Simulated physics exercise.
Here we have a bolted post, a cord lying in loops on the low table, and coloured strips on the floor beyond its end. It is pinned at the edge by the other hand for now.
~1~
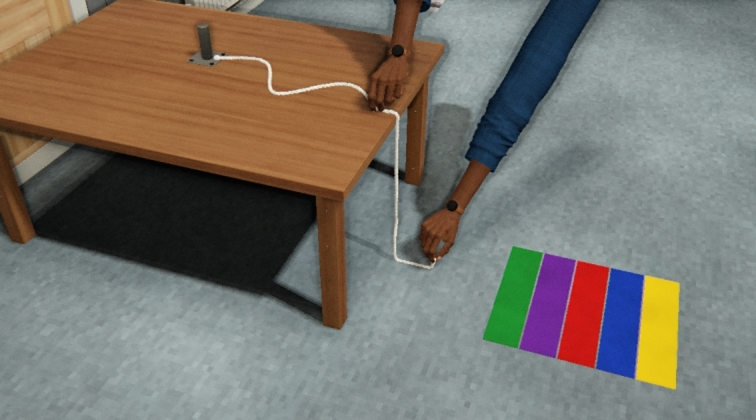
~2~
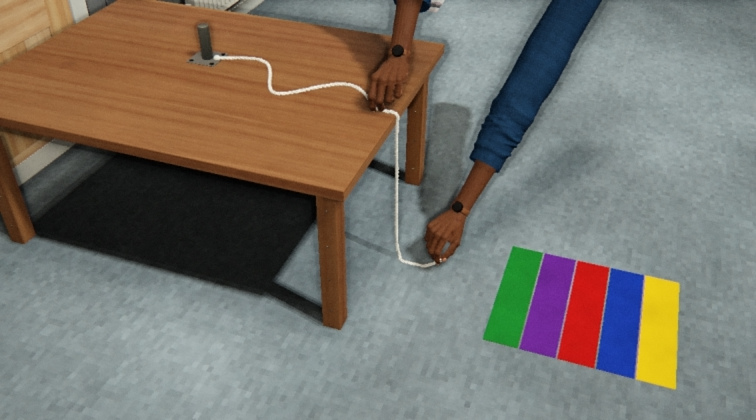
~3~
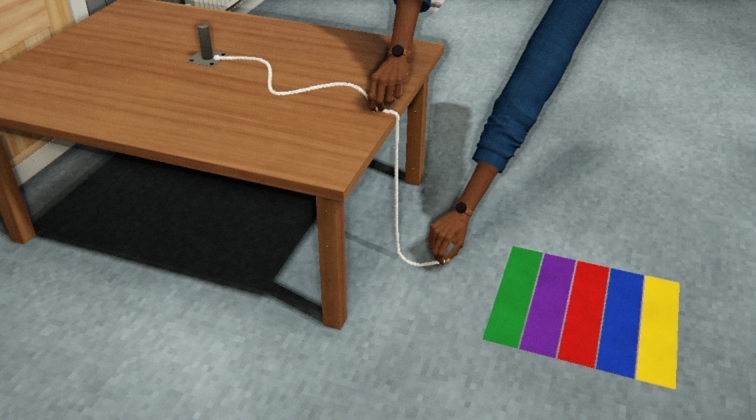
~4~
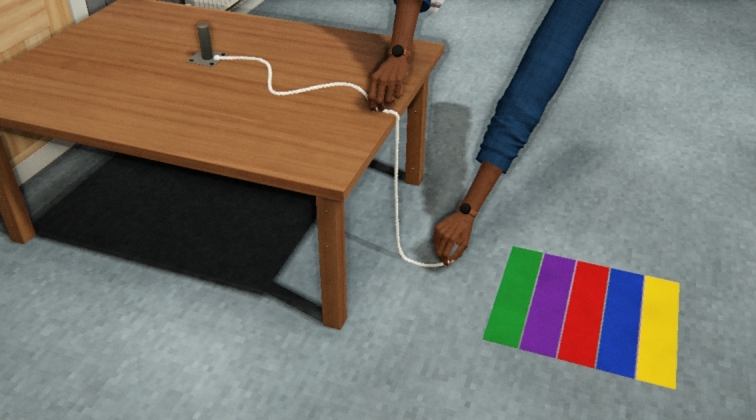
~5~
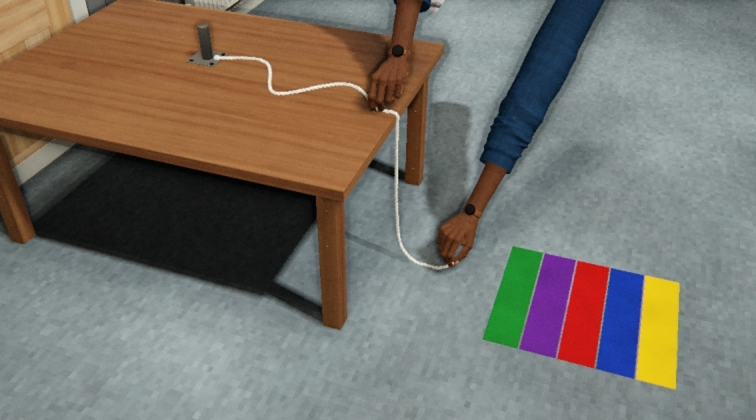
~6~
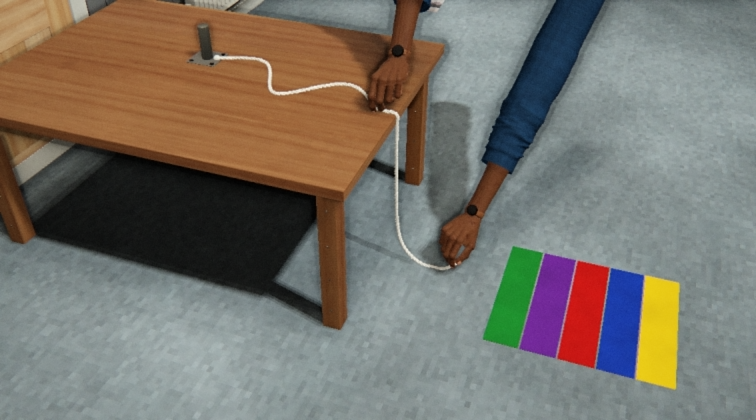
A hand pins a white cord at the table's edge while another draws its end slightly right.
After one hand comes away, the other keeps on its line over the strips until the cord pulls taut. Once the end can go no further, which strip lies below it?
The blue strip lies below it.
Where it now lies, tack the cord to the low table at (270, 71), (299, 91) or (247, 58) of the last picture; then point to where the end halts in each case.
First try near (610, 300), second near (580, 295), third near (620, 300).
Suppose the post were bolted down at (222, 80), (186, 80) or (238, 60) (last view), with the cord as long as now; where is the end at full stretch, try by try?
Near (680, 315), (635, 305) and (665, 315).
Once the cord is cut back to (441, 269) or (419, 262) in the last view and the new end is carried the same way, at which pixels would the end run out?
Estimated pixels: (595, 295) then (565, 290).
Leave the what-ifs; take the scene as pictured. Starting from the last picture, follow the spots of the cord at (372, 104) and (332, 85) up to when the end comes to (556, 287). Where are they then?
In order: (406, 141) and (369, 101).
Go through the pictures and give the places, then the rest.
End (435, 259); green (505, 325); purple (542, 334); red (579, 344); blue (618, 353); yellow (657, 363), in the first picture.
End (440, 260); cord through (248, 58) (271, 89) (341, 84) (388, 112) (397, 178) (397, 242), in the second picture.
End (444, 261), in the third picture.
End (448, 262); cord through (248, 58) (271, 89) (341, 84) (388, 112) (396, 178) (398, 242), in the fourth picture.
End (453, 263), in the fifth picture.
End (455, 264); cord through (248, 58) (271, 89) (341, 84) (388, 112) (397, 178) (402, 243), in the sixth picture.
Early on, end near (556, 287); over purple.
Midway, end near (601, 298); over red.
At the end of the slack, end near (627, 304); over blue. The end stops over the blue strip.
